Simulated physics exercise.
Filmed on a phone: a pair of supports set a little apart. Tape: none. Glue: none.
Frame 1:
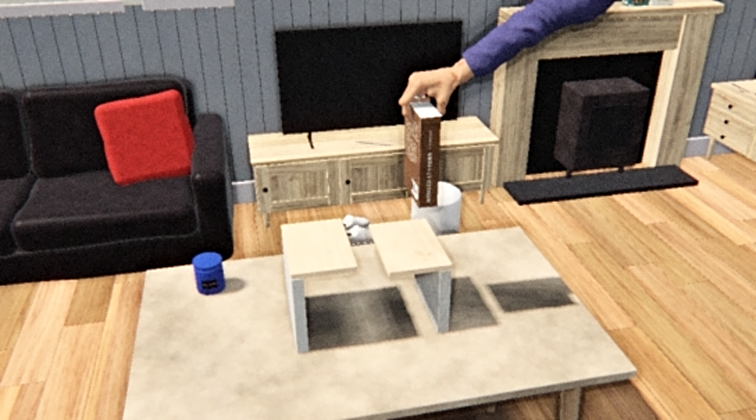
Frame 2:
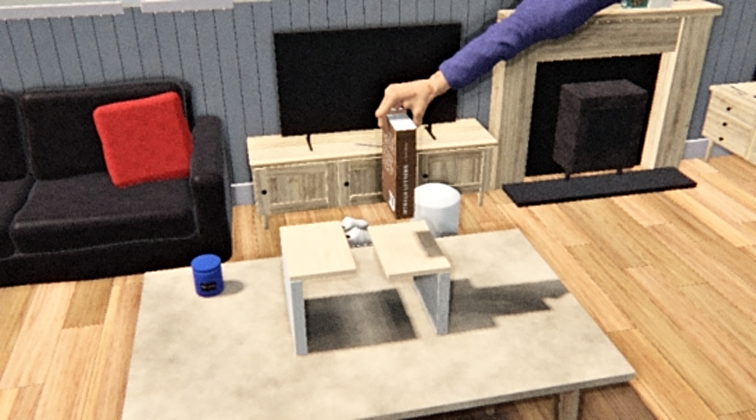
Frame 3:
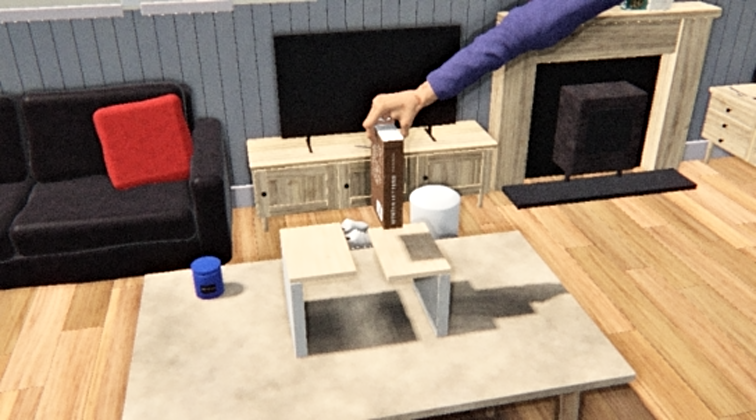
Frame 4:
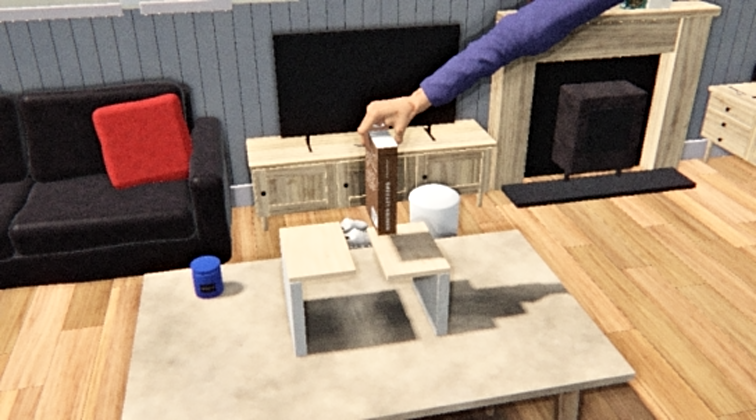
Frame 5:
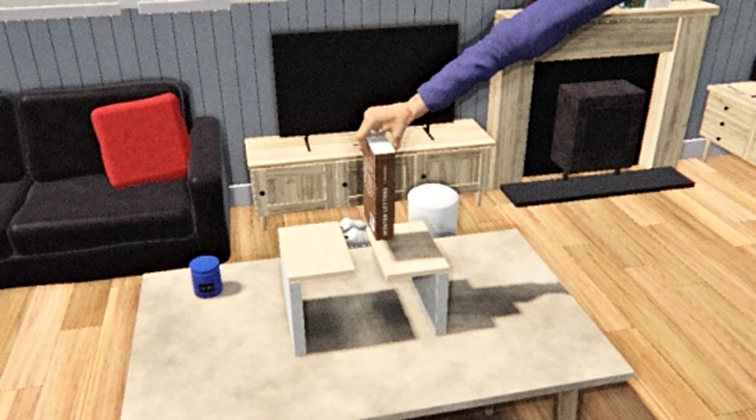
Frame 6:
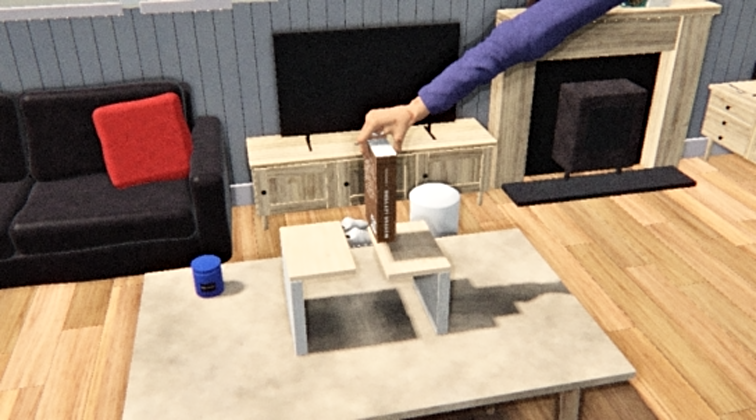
A brown book, gripped upright from above by a hand in a purple sleeve, moved left and downward, then was held still over the gap between two small supports, while a blue jar sat nearby.
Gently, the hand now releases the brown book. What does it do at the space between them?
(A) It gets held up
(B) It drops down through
Answer: A.
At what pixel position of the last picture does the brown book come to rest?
Pretty much around (380, 209), I'd say.
Then, 0.32 s on from there, brown book shifted a little near (380, 209).
Then, 0.66 s on from there, brown book resting near (380, 209).
In the end, moved from the start, brown book; blue jar unmoved. At the end, from the last picture's camera, brown book near (380, 209). The book lodges.
